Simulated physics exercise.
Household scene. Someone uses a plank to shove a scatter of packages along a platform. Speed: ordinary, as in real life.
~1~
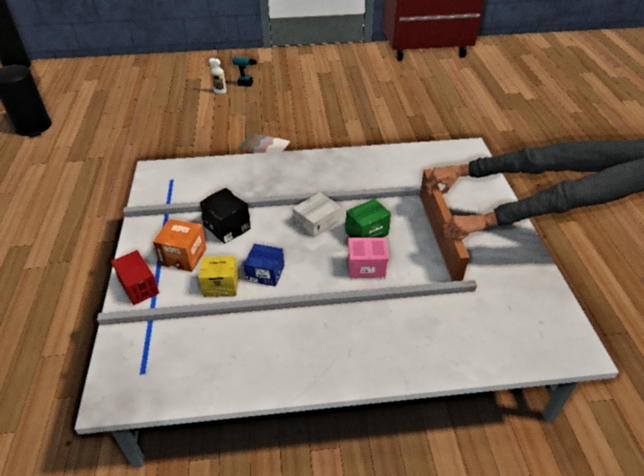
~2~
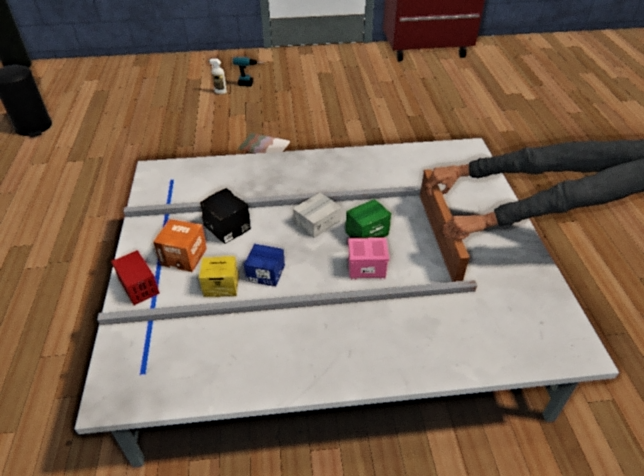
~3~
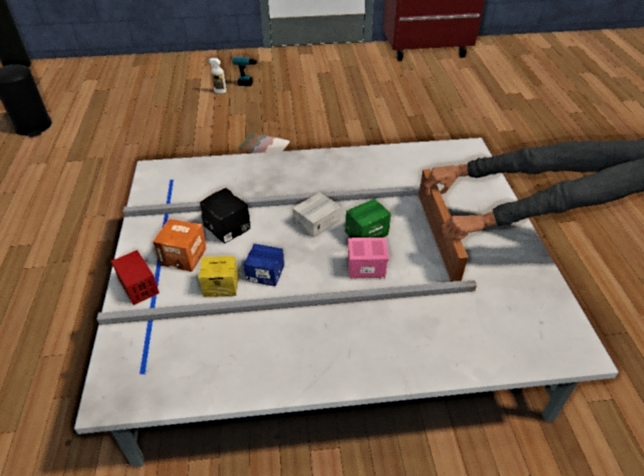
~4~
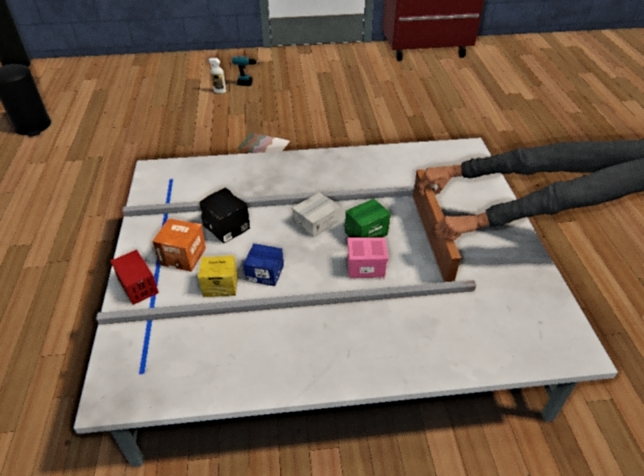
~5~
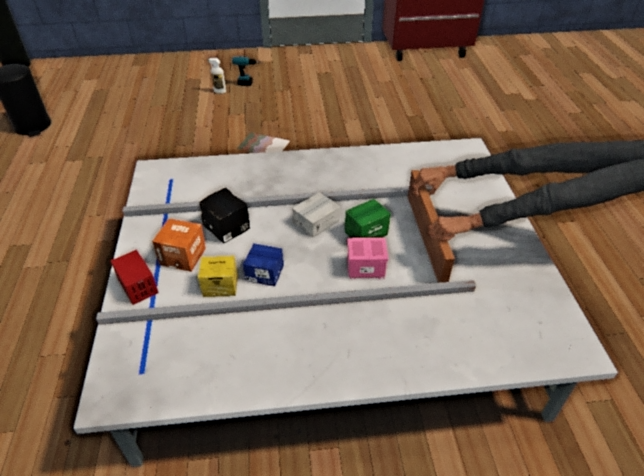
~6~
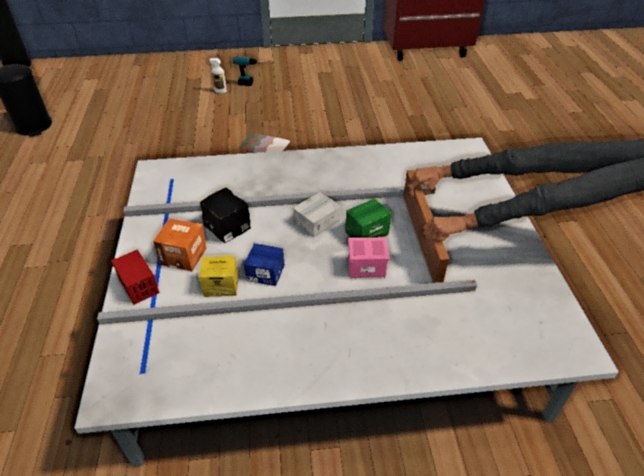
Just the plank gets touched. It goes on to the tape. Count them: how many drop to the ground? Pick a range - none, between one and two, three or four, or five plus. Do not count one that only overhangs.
Range: Five plus.
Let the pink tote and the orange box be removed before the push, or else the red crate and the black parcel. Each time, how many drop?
Try 1: 3; try 2: 3.
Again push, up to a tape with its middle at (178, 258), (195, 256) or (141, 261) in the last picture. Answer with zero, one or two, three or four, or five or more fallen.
Taking the places in the order asked: One or two, then one or two, then 5 or more.
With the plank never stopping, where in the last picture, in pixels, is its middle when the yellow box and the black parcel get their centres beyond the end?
The middle is at (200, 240) when it's the yellow box, and at (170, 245) when it's the black parcel.
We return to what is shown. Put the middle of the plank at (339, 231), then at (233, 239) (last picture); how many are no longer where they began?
3 and 8.
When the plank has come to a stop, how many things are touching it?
The count in contact is 3.
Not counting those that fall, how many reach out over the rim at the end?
The total comes out at 0.
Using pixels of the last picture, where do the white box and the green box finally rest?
You'll see the white box at (145, 218), with the green box at (141, 234).
Soon after, none off yet; red crate at rest near (136, 277); orange box at rest near (181, 245); yellow box at rest near (219, 276).
After that, none off yet; red crate displaced a little near (126, 277); orange box displaced a little near (173, 244); yellow box displaced well along near (160, 284).
In the end, the number that fall off is five or more; gone, blue parcel, black parcel, yellow box, orange box and red crate.
